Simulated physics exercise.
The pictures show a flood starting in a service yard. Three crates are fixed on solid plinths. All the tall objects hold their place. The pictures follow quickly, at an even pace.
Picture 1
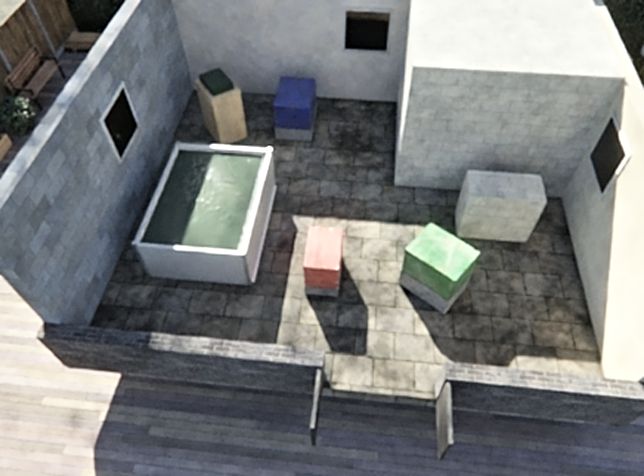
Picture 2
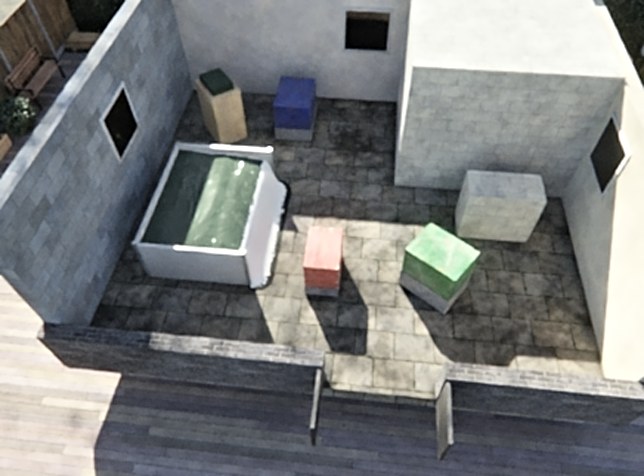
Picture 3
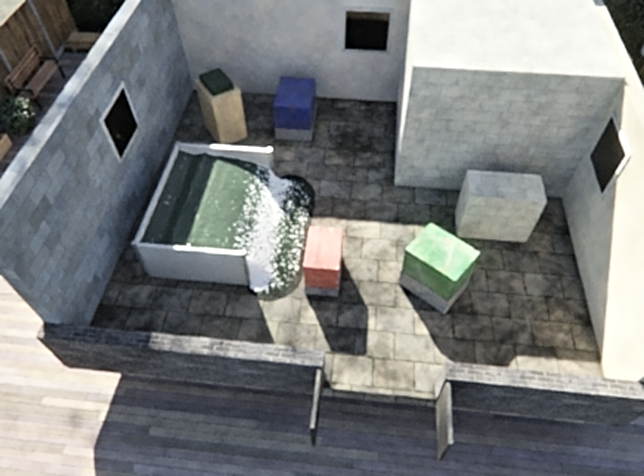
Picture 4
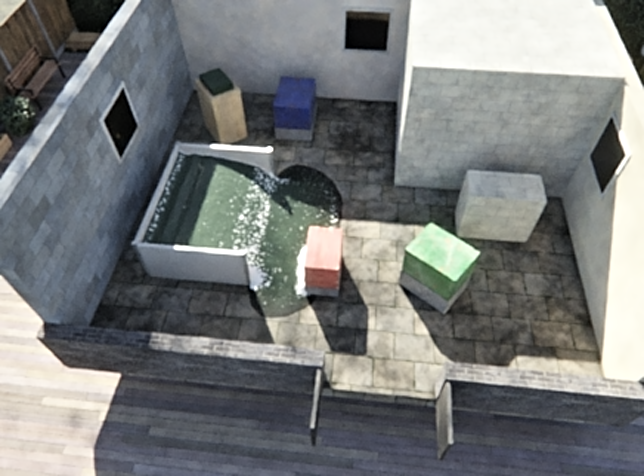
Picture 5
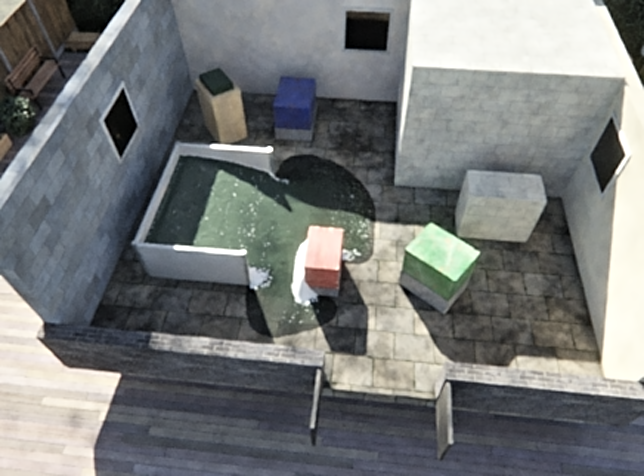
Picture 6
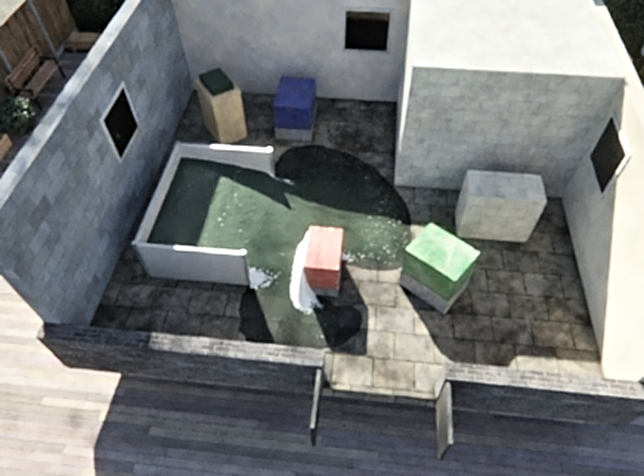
Green water pours from the white tank's right side and spreads around the red block.
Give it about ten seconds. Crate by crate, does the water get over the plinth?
In the end: The red crate gets wet; the blue crate stays dry; the green crate stays dry.
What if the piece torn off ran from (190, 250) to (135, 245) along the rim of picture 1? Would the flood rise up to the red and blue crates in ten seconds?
Red crate escapes it; blue crate stays dry.
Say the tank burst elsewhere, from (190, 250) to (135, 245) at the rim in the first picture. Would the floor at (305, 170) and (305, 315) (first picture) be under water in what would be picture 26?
As listed: Not flooded, covered.
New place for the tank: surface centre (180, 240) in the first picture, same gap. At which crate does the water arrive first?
The crate marked red.
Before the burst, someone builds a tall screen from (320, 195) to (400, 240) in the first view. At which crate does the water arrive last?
I say the crate marked blue.
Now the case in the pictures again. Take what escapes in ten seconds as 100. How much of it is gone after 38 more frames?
Some 65 per cent.
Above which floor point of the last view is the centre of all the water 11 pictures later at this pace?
At about (340, 233).
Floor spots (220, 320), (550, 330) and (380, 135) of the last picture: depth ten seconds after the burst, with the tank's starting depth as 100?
Roughly 8, 8 and 10 per cent, in turn.
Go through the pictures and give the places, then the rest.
Still water in the tank at (208, 197), in the first frame.
The front is at (253, 287), out from the gap at (259, 219), in the second frame.
Water pours out at (260, 221) and has run to (273, 295), in the third frame.
Water pours out at (260, 222) and has run to (302, 304), in the fourth frame.
Water pours out at (260, 223) and has run to (326, 317), in the fifth frame.
The front is at (405, 214), out from the gap at (260, 223), in the sixth frame.
A moment on, water covers 40 % of the floor; the red crate water round its plinth, the blue crate water round its plinth, the green crate water round its plinth.
Next, water covers 55 % of the floor; the red crate water round its plinth, the blue crate water round its plinth, the green crate water round its plinth.
Then, water covers 75 % of the floor; the red crate water round its plinth, the blue crate water round its plinth, the green crate water round its plinth.
Later, water covers 95 % of the floor; the red crate water round its plinth, the blue crate water round its plinth, the green crate water round its plinth.
In the end, water covers 100 % of the floor; the red crate was topped, the blue crate stayed above the water, the green crate stayed above the water.
